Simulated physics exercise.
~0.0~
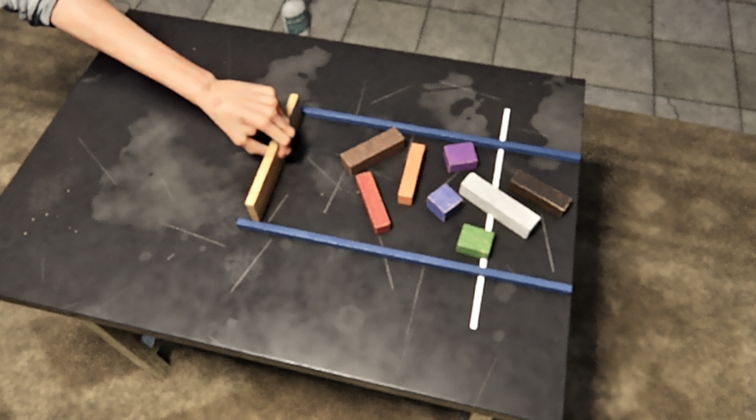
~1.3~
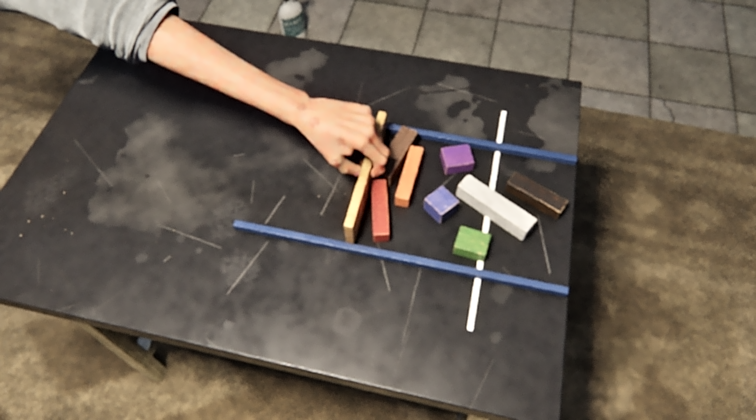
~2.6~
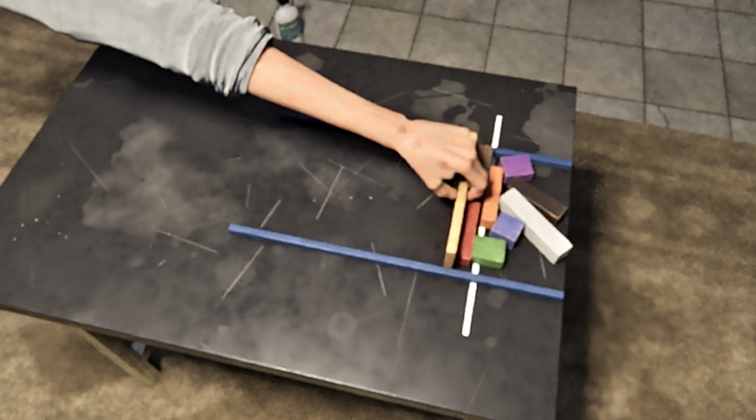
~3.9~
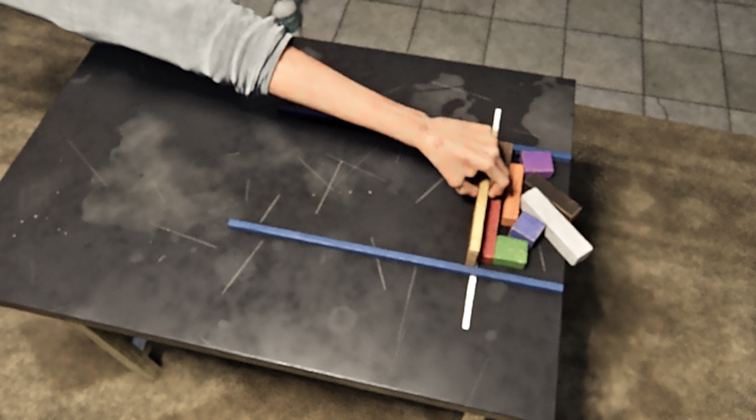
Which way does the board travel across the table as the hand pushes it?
The board moves to the right, pushing the blocks it meets along with it.
A board pushed by hand slides right to a white strip, bunching blocks; none fall.
